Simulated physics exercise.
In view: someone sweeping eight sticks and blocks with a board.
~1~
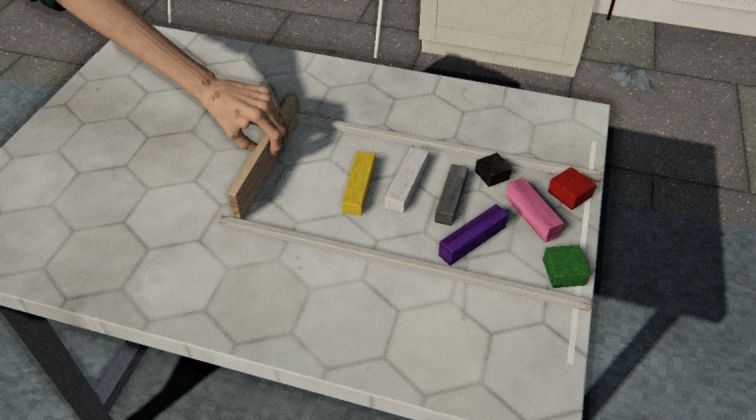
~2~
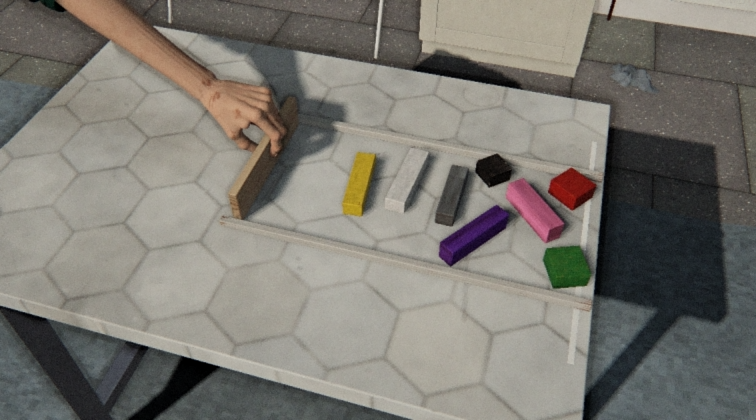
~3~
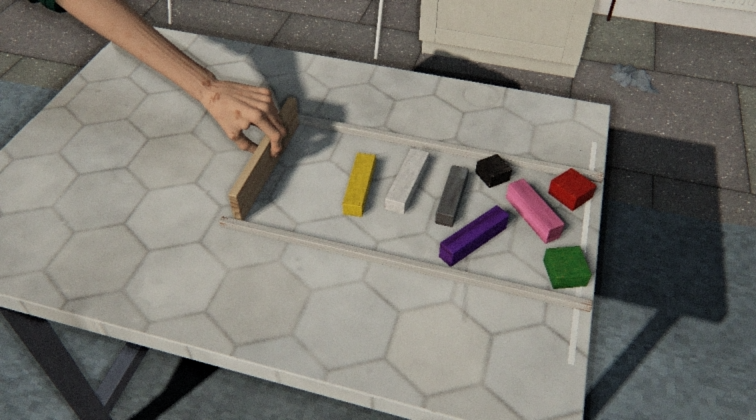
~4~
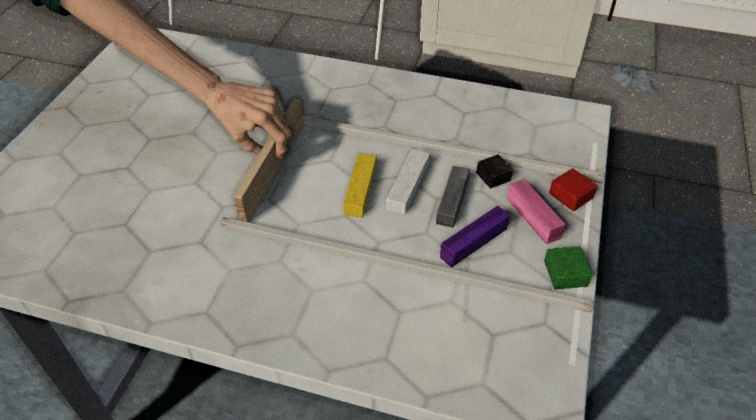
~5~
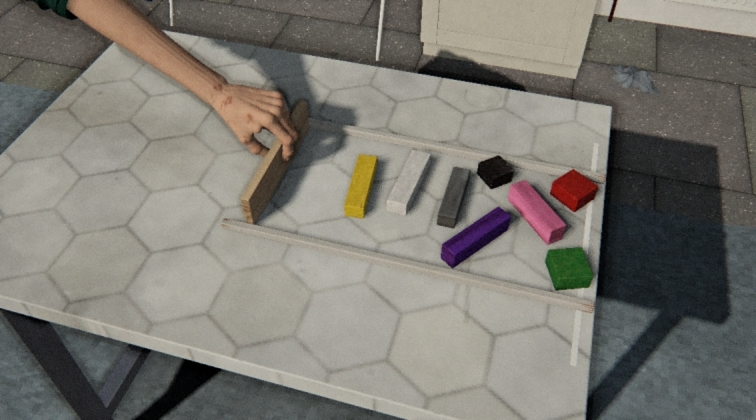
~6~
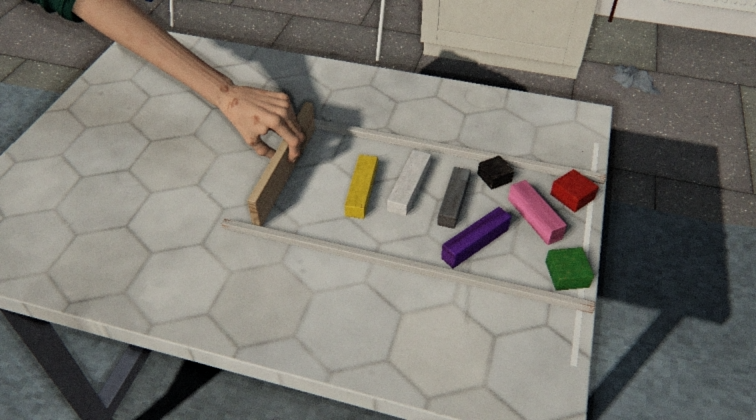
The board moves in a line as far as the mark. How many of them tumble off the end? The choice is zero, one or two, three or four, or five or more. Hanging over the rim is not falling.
Here the number that fall off is five or more.
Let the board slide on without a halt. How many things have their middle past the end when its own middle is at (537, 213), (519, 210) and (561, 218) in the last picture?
It would be 3, 1 and 5.
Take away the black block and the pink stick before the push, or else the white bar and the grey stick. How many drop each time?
The counts: 5 and 4.
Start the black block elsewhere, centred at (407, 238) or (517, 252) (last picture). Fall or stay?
In turn it remains up; is lost.
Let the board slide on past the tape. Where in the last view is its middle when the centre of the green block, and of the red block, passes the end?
About (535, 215), and (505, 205) for the other.
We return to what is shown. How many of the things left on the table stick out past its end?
The number is 1.
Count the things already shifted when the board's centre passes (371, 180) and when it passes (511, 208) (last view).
At the one place 1, at the other 8.
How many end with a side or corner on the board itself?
It touches 1.
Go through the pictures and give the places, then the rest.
In the first frame, green block (566, 266); red block (572, 188); pink stick (534, 210); board (266, 155); tape (584, 236).
In the second frame, red block (572, 189); board (267, 156).
In the third frame, pink stick (534, 210); grey stick (452, 195).
In the fourth frame, green block (568, 268); purple stick (475, 236).
In the fifth frame, red block (574, 190); black block (495, 172).
In the sixth frame, green block (569, 269); red block (574, 190); pink stick (536, 212); board (284, 162); tape (587, 238).
Soon after, none off yet; green block at rest near (569, 269); red block at rest near (574, 190); pink stick at rest near (536, 212).
After that, none off yet; green block at rest near (569, 269); red block moving near (580, 189); pink stick displaced a little near (560, 216).
In the end, the number that fall off is five or more; gone, white bar, grey stick, purple stick, black block, pink stick, red block and green block.
